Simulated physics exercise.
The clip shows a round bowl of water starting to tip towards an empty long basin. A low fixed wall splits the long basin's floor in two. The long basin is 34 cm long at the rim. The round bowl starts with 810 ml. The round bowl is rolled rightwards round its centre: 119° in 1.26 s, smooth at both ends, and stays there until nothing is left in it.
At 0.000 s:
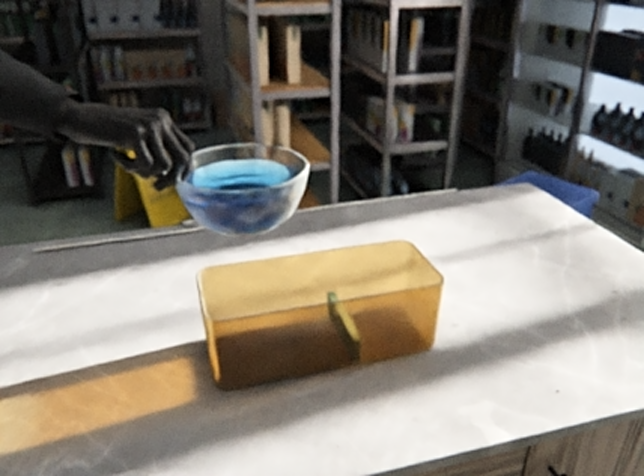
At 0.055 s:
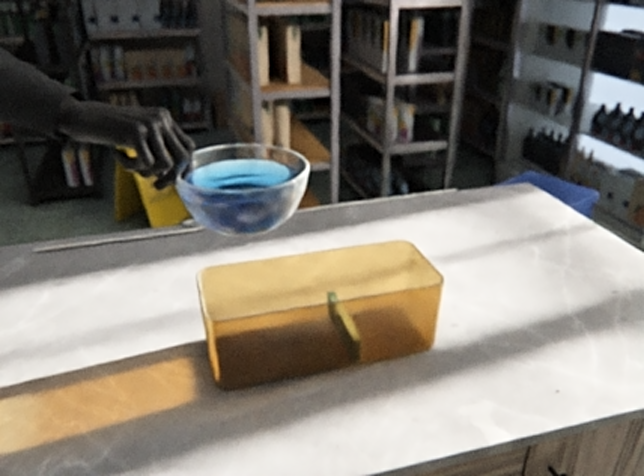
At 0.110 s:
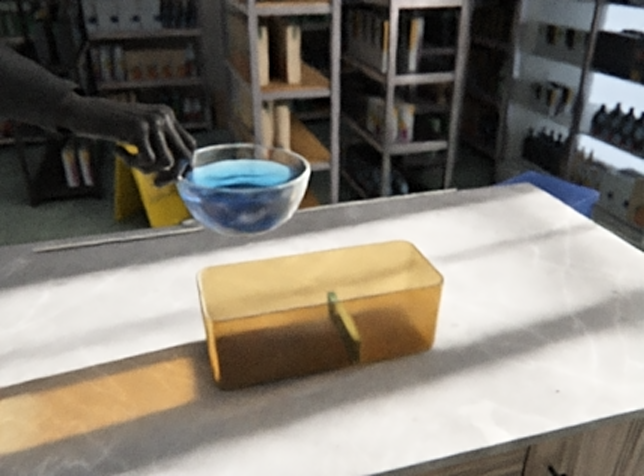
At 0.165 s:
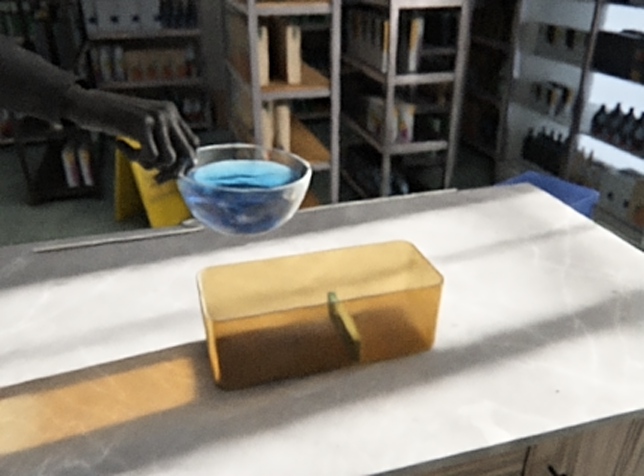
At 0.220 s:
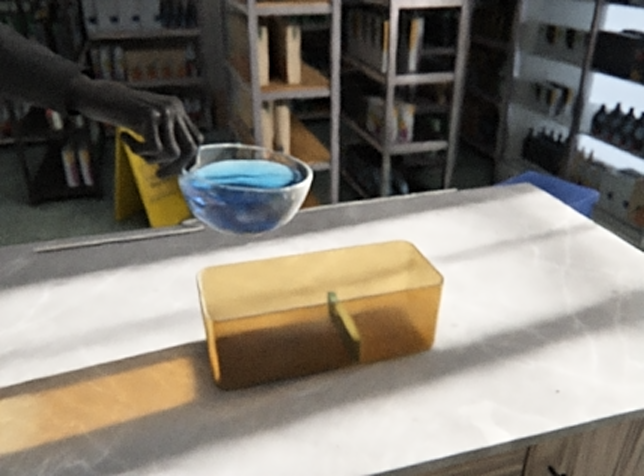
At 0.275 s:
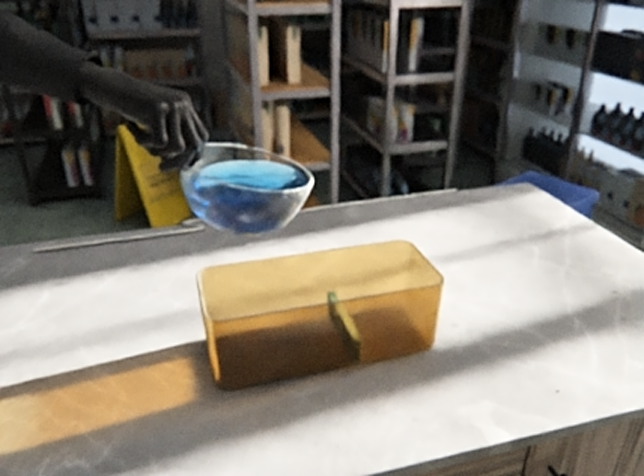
In the video, a dark hand holds a clear round bowl of blue water above an empty, long amber basin with a low dividing wall on a white table, then gradually tilts the bowl slightly to the right.
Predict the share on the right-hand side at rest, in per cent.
The far part has some 56 per cent.
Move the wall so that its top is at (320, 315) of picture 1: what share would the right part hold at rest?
Then about 80 per cent.
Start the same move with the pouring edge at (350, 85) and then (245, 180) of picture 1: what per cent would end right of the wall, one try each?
First 70, then 10 per cent.
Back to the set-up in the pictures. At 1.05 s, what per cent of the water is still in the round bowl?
Some 0 per cent.
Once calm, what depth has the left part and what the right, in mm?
Left about 14 mm, right about 28 mm.
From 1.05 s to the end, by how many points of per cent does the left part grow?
Near 1 in a hundred.
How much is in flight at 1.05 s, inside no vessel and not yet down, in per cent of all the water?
Near 2 in a hundred.
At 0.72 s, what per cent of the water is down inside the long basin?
Near 28 in a hundred.
After 0.72 s the tilt is 73° and 36 per cent is still to pour, 5 is left of the wall and 24 right of it.
After 1.05 s the tilt is 111° and 0 per cent is still to pour, 42 is left of the wall and 56 right of it.
After 1.39 s the tilt is 119° and 0 per cent is still to pour, 43 is left of the wall and 56 right of it.
After 1.76 s the tilt is 119° and 0 per cent is still to pour, 43 is left of the wall and 56 right of it.
In the end 43 per cent lies left of the wall, 56 right of it and 1 outside.
